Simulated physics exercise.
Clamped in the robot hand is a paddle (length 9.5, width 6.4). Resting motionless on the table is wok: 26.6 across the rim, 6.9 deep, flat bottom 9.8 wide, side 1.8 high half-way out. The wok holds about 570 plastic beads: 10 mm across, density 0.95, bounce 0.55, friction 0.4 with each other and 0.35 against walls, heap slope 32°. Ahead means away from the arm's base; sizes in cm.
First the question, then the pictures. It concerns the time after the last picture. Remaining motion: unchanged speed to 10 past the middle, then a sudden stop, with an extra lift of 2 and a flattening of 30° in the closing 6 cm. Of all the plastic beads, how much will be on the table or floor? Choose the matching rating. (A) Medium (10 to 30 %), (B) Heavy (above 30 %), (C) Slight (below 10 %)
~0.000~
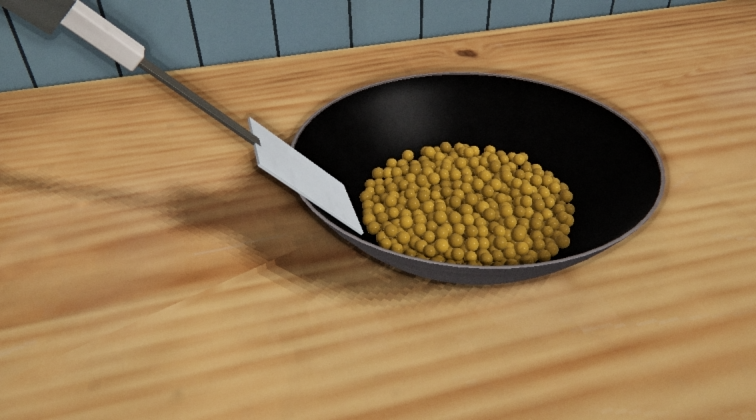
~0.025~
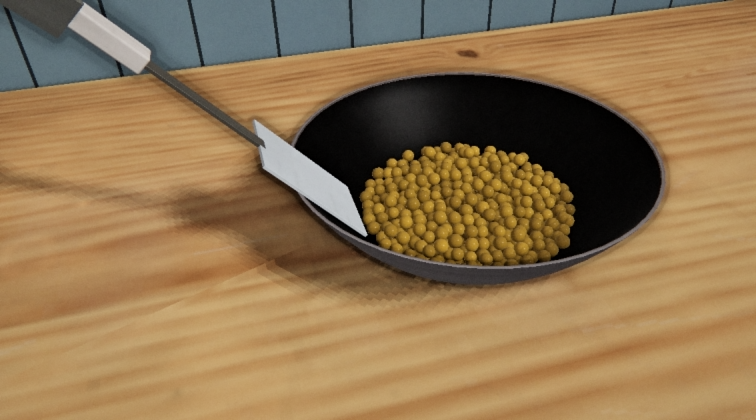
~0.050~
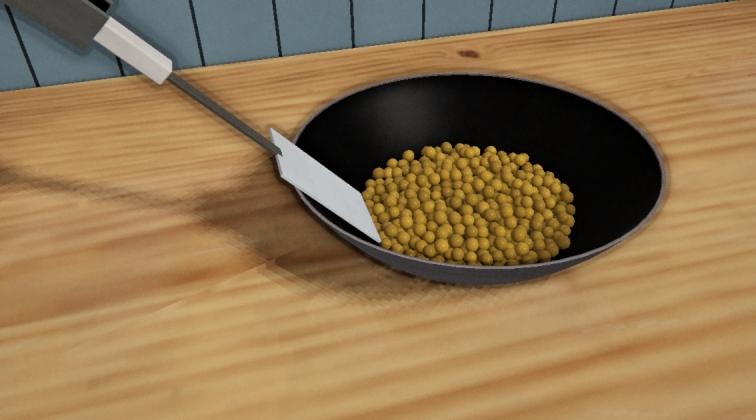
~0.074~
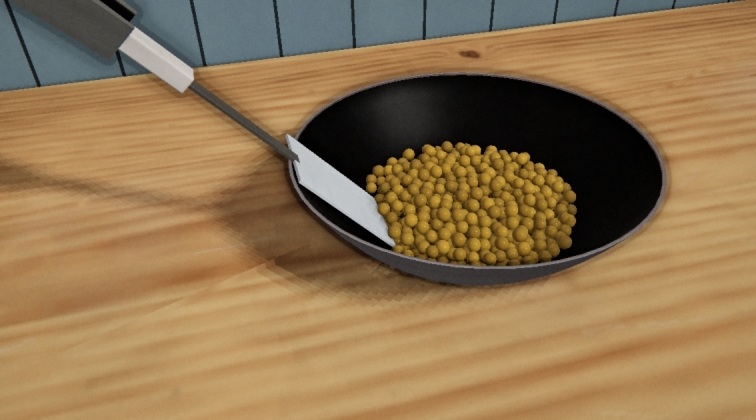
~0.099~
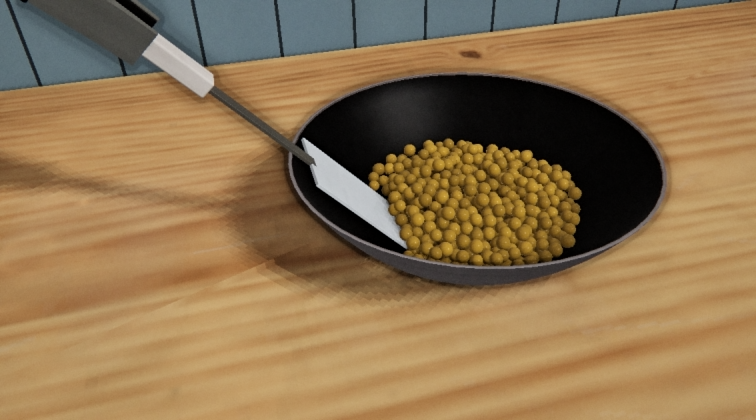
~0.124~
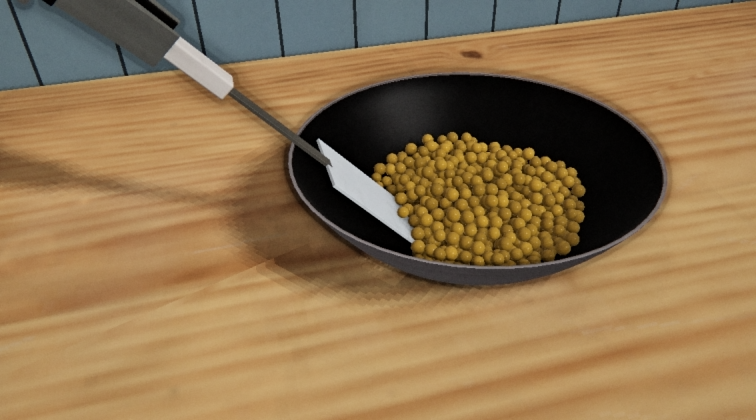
Answer: C.
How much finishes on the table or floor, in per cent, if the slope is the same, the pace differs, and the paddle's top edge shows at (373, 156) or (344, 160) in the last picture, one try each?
Try one roughly 25 per cent; try two roughly 15 per cent.
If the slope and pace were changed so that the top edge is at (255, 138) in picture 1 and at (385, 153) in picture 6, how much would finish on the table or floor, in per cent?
It comes to something like 25 %, give or take.
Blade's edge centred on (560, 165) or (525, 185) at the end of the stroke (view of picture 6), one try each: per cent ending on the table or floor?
0 % and 0 %.
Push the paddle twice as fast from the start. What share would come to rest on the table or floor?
About 25 in a hundred.
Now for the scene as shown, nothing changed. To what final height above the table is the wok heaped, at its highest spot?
7.5 cm.
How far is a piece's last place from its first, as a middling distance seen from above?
Roughly 3 cm.
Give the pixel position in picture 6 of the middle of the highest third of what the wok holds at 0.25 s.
The top third sits at roughly (529, 175).
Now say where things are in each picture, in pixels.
The paddle top edge at (253, 140), sloping 48°; upper third of the load around (467, 196), from x 365 to 570, top at y 145; 571 in the wok, in the first picture.
The paddle top edge at (258, 142), sloping 48°; upper third of the load around (467, 196), from x 365 to 570, top at y 150, in the second picture.
The paddle top edge at (275, 151), sloping 48°; upper third of the load around (467, 196), from x 365 to 570, top at y 150, in the third picture.
The paddle top edge at (293, 157), sloping 48°; upper third of the load around (470, 193), from x 370 to 570, top at y 145, in the fourth picture.
The paddle top edge at (309, 160), sloping 48°; upper third of the load around (476, 188), from x 375 to 575, top at y 145, in the fifth picture.
The paddle top edge at (325, 161), sloping 48°; upper third of the load around (482, 185), from x 375 to 580, top at y 140; 571 in the wok, in the sixth picture.
After 0.25 s, sloping 48°, highest piece 4 above the table; 571 in the wok.
After 0.37 s, sloping 36°, highest piece 7 above the table; 571 in the wok.
After 0.63 s, sloping 18°, highest piece 8 above the table; 544 in the wok, 19 on the table or floor, 8 on the blade or in flight.
After 1.68 s, sloping 18°, highest piece 7 above the table; 544 in the wok, 27 on the table or floor.
In the end, 544 in the wok, 27 on the table or floor. That is 5 % on the table or floor.
